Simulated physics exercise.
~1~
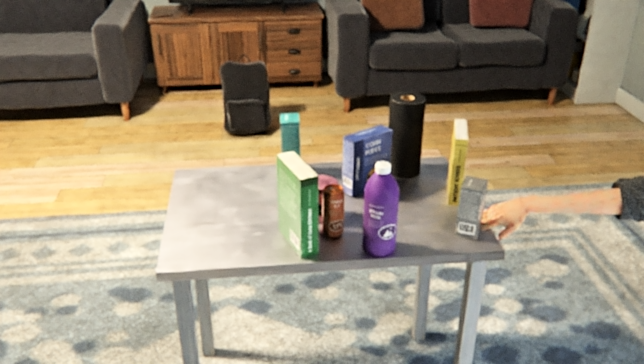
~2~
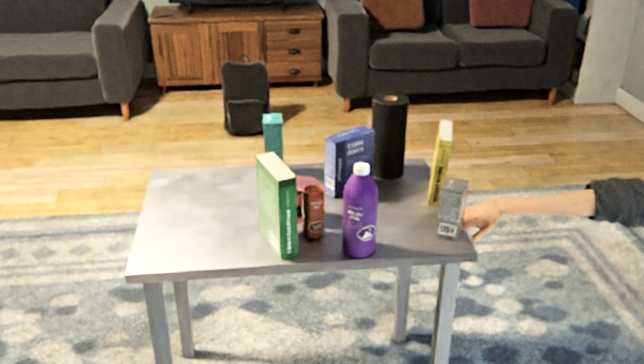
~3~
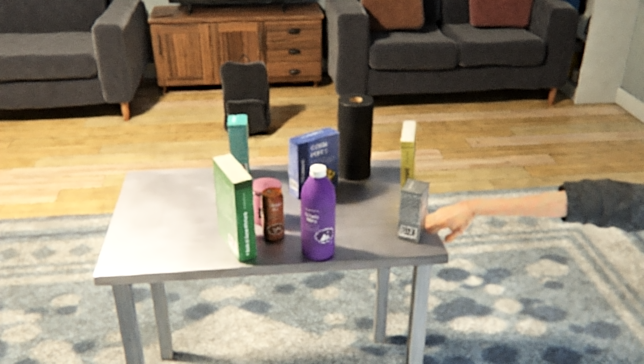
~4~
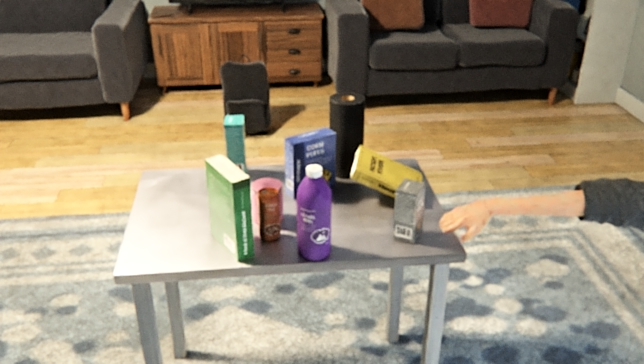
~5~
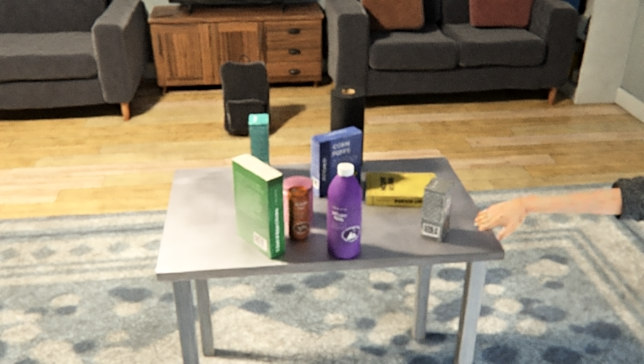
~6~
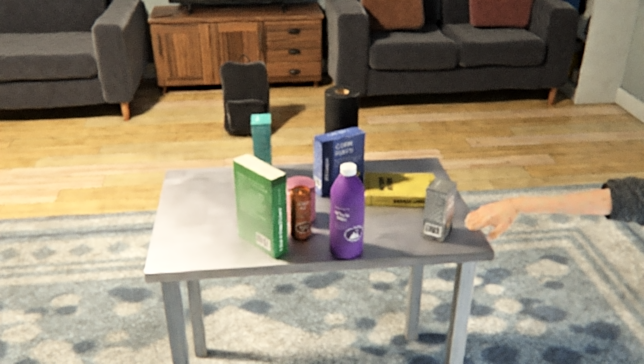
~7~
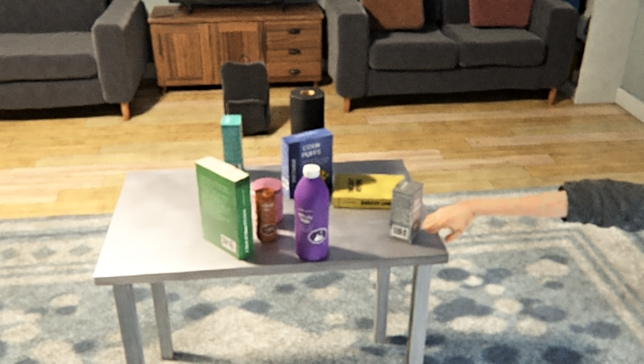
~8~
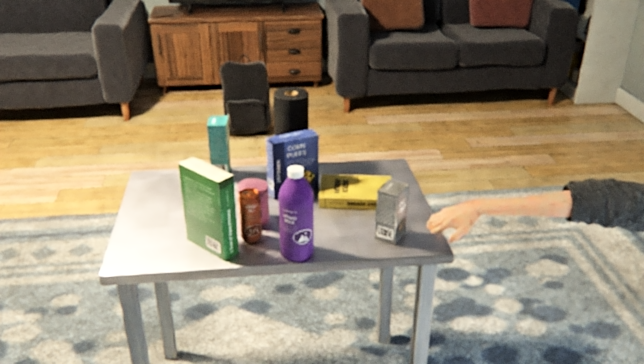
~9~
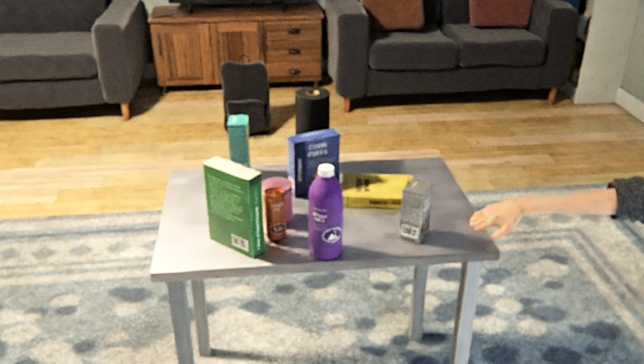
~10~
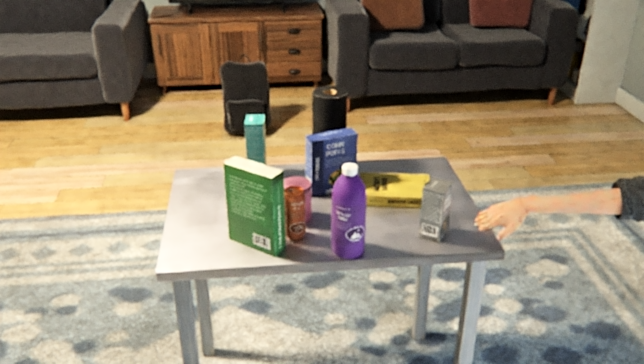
At first, a small grey table holds upright books, cartons, a purple bottle, a black roll and other items, with a hand at its right edge. The table slides left, carrying everything along, and the yellow book tips over onto its side. It then moves back right, while the black roll shifts toward the far side, still upright. A second slide to the left follows, and the green book gradually turns to show more of its cover. Finally the table returns right, with the yellow book lying flat and the grey carton still standing on top near the hand.
